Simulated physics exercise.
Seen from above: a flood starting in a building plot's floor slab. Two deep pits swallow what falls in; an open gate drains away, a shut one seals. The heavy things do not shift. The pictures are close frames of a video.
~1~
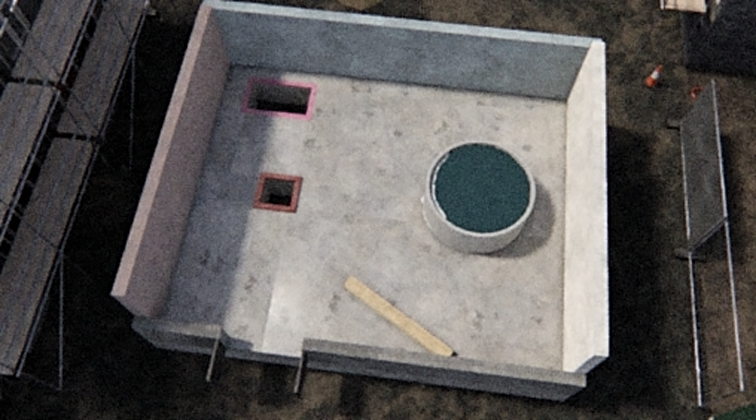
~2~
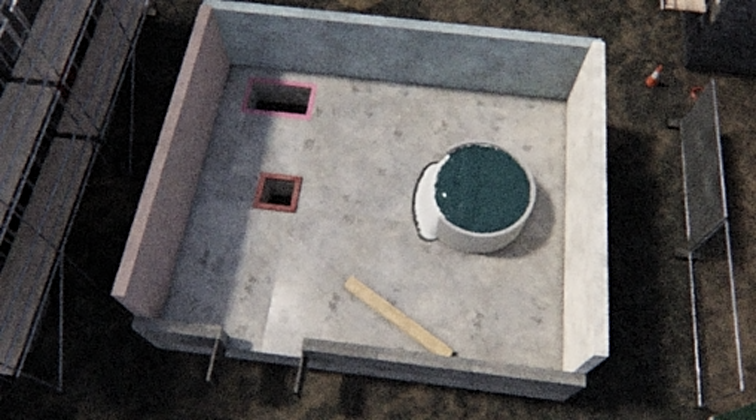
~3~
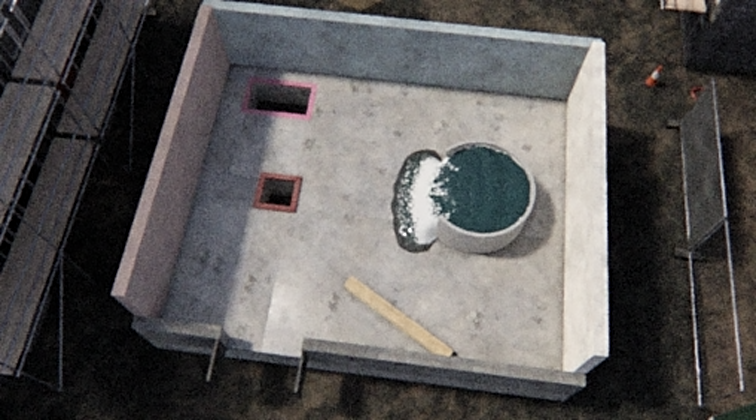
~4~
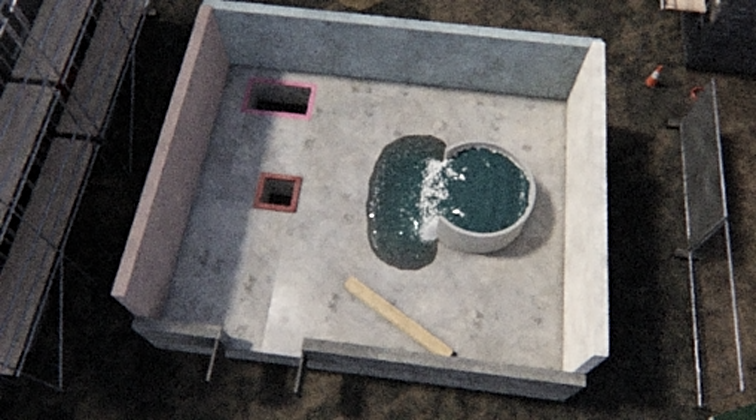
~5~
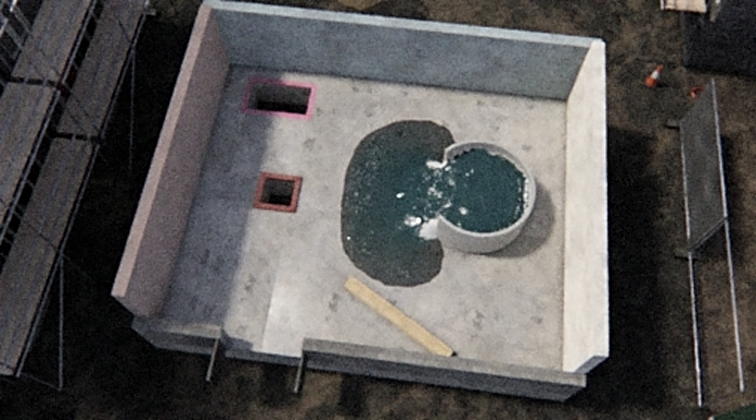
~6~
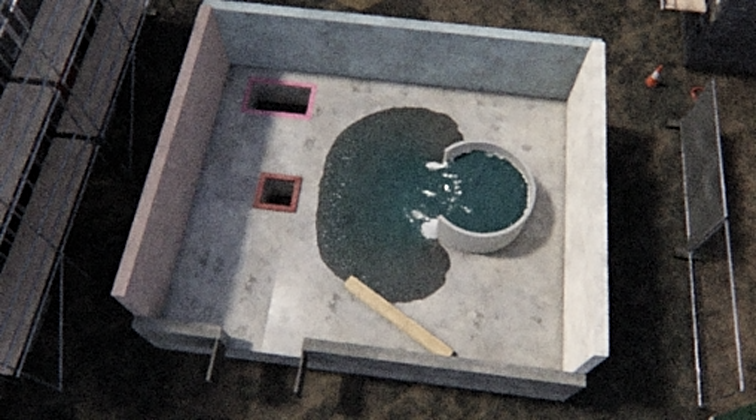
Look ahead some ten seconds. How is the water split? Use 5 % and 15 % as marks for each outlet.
The gate takes from 5 to 15 %; the red pit takes from 5 to 15 %; the pink pit takes over 15 %.
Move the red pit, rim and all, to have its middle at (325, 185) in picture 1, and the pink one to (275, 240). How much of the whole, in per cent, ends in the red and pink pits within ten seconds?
Per cent: Red 15, pink 30.
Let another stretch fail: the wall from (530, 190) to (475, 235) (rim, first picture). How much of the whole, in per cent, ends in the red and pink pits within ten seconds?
Roughly, in per cent: Red 4, pink 20.
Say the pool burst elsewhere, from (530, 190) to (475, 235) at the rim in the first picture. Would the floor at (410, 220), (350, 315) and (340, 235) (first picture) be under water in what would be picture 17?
In that order: Not flooded, not flooded, dry.
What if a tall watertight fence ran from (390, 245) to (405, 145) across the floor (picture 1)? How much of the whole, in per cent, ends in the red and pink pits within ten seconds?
Parts in a hundred: Red 0, pink 10.
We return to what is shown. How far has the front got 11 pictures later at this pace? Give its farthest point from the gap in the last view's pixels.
At about (161, 318).
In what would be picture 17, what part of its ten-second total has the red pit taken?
Some 40 per cent.
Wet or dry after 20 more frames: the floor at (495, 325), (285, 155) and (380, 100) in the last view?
One after the other: Under water, awash, covered.
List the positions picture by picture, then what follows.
The first picture shows still water in the round tank at (480, 188).
In the second picture, the front is at (428, 239), out from the gap at (428, 193).
In the third picture, the front is at (407, 247), out from the gap at (427, 195).
In the fourth picture, water pours out at (427, 196) and has run to (400, 265).
In the fifth picture, the front is at (355, 259), out from the gap at (427, 196).
In the sixth picture, the front is at (327, 258), out from the gap at (427, 196).
A moment on, water covers 45 % of the floor; the gate 0 %, the red pit 2 %, the pink pit 1 %.
Next, water covers 60 % of the floor; the gate 0 %, the red pit 5 %, the pink pit 4 %.
Then, water covers 65 % of the floor; the gate 1 %, the red pit 8 %, the pink pit 11 %.
Later, water covers 65 % of the floor; the gate 4 %, the red pit 11 %, the pink pit 22 %.
In the end, water covers 75 % of the floor; the gate 8 %, the red pit 12 %, the pink pit 32 %.
